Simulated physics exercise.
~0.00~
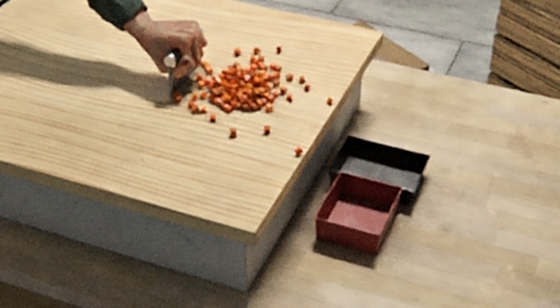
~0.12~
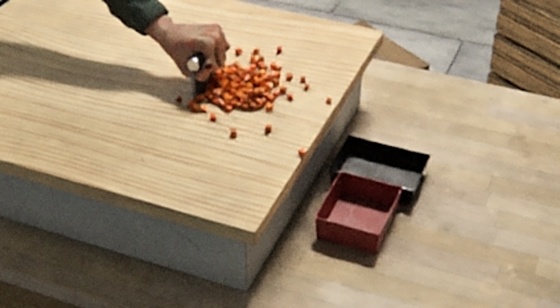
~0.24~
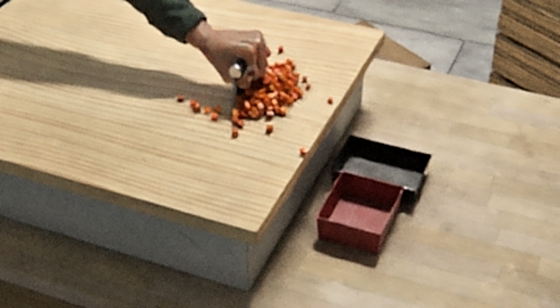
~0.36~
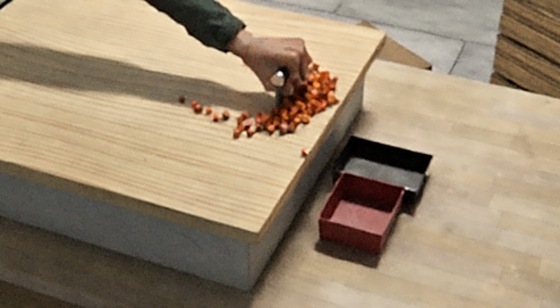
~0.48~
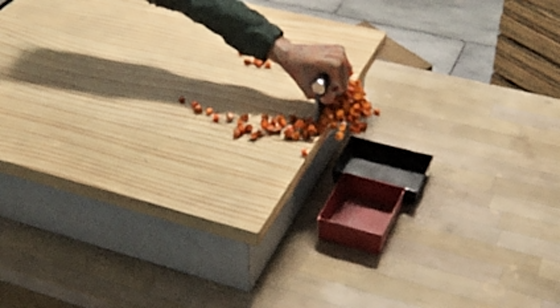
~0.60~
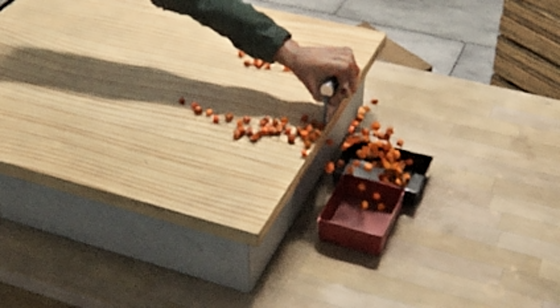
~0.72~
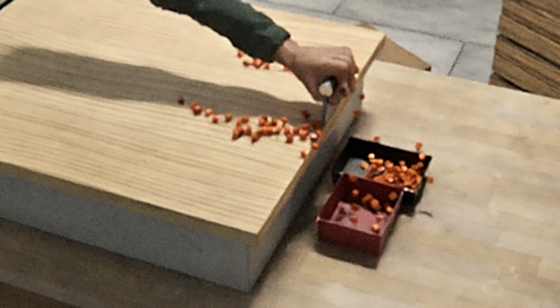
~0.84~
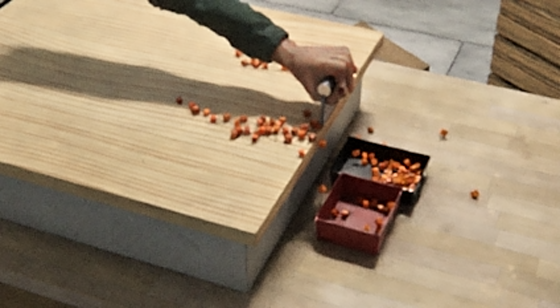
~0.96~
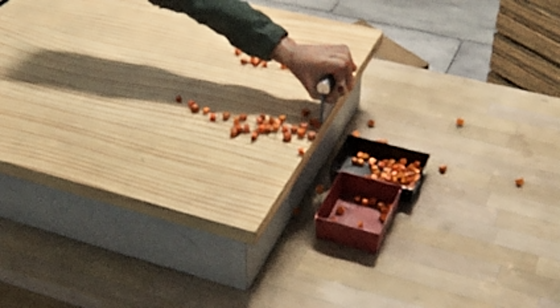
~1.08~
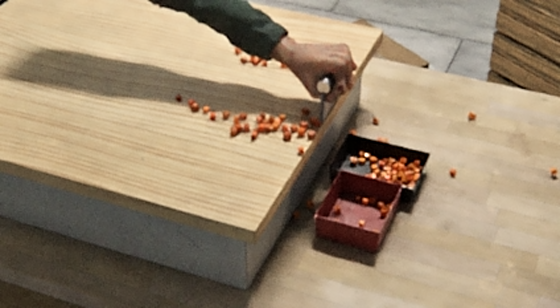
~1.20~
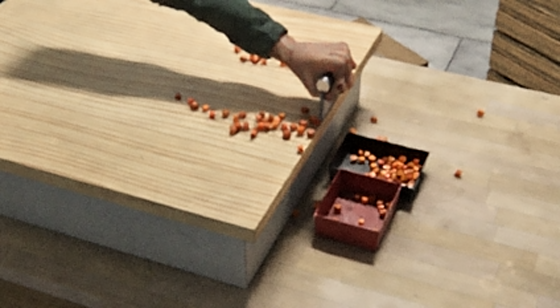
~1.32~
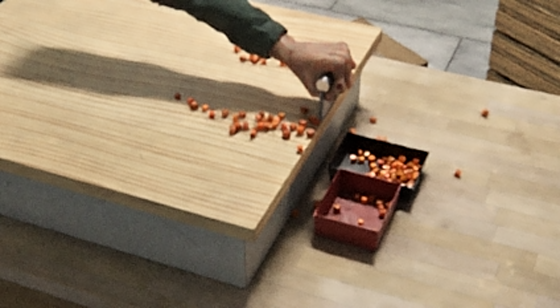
In this clip, a hand pushes a scraper rightward through a pile of carrot cubes on a wooden board, sending many over the edge. Most of those land in the black tin, fewer in the red one, some scatter beyond, and others stay on the board as the hand stops.
